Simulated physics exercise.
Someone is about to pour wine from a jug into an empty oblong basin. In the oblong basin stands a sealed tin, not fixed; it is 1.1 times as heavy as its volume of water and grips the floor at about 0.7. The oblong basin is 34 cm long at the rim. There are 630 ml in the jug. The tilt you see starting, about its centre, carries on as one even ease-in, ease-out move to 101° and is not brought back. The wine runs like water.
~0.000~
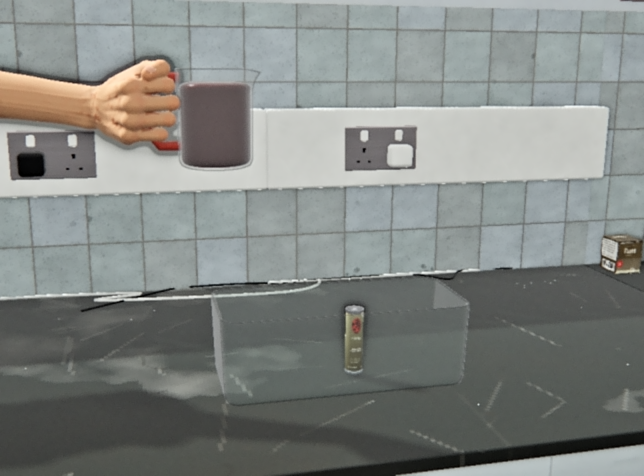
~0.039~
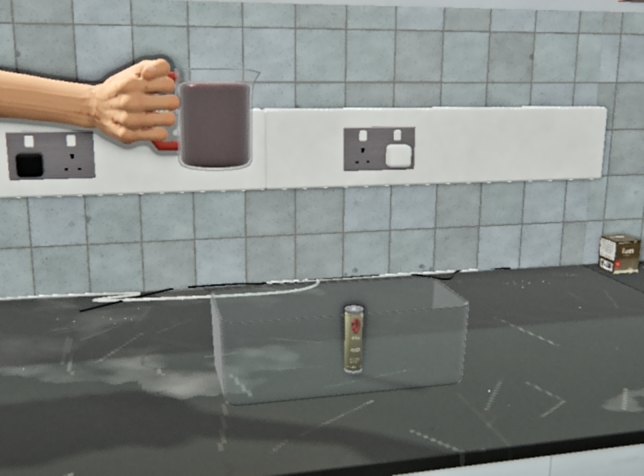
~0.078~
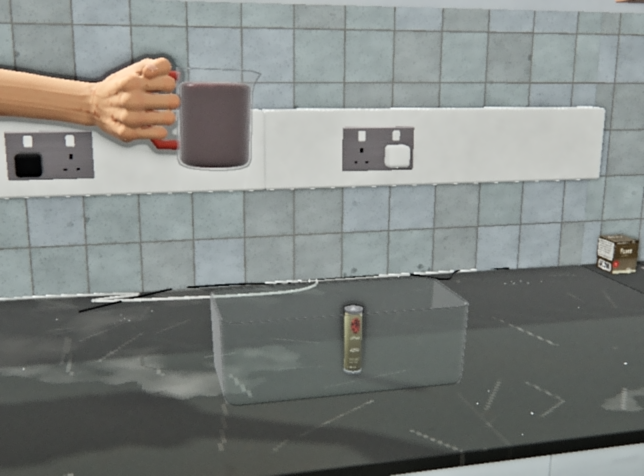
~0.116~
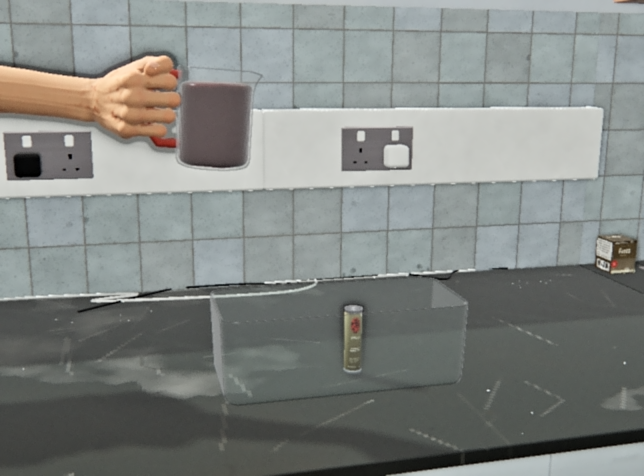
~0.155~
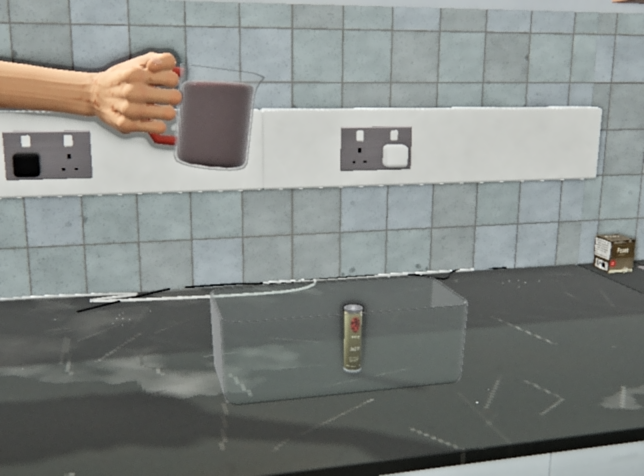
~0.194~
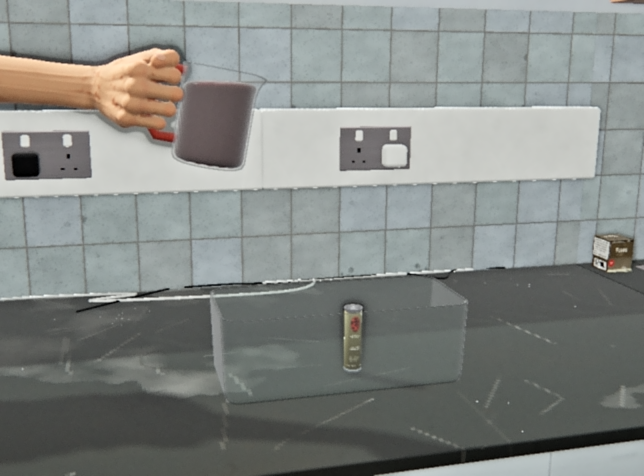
On a dark kitchen worktop, a clear basin and a small tin standing below a hand slowly tilting a jug of dark liquid slightly rightward.
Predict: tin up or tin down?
It goes over.
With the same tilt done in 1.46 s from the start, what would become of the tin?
The tin falls.
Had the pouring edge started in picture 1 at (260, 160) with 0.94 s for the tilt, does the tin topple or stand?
Then it keeps standing.
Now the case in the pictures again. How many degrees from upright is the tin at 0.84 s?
Near 0° from upright.
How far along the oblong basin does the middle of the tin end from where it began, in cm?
About 9.5 cm.
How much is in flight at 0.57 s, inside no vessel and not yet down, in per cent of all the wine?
Some 16 per cent.
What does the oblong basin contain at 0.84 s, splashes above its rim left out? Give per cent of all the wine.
Some 28 per cent.
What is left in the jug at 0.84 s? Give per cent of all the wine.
About 36 per cent.
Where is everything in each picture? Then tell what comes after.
It leans 0°; its right rim is at (260, 71); the wine meets the walls at (178, 84) and (250, 84); the oblong basin's rim runs from (216, 308) to (451, 292); the tin's top is at (355, 312), in the first frame.
It leans 0°; its right rim is at (260, 71); the wine meets the walls at (178, 85) and (249, 84), in the second frame.
It leans 2°; its right rim is at (261, 73); the wine meets the walls at (179, 84) and (250, 85), in the third frame.
It leans 4°; its right rim is at (263, 74); the wine meets the walls at (180, 83) and (251, 85), in the fourth frame.
It leans 7°; its right rim is at (265, 76); the wine meets the walls at (182, 83) and (253, 85), in the fifth frame.
It leans 10°; its right rim is at (267, 79); the wine meets the walls at (183, 84) and (256, 85), in the sixth frame.
By 0.57 s the tilt is 67° and 85 per cent is still to pour; the tin stands where it began.
By 0.84 s the tilt is 98° and 37 per cent is still to pour; the tin stands 3 cm from where it began.
By 1.13 s the tilt is 101° and 7 per cent is still to pour; the tin lies on its side.
By 1.44 s the tilt is 101° and 1 per cent is still to pour; the tin lies on its side.
At rest the tin lies on its side.
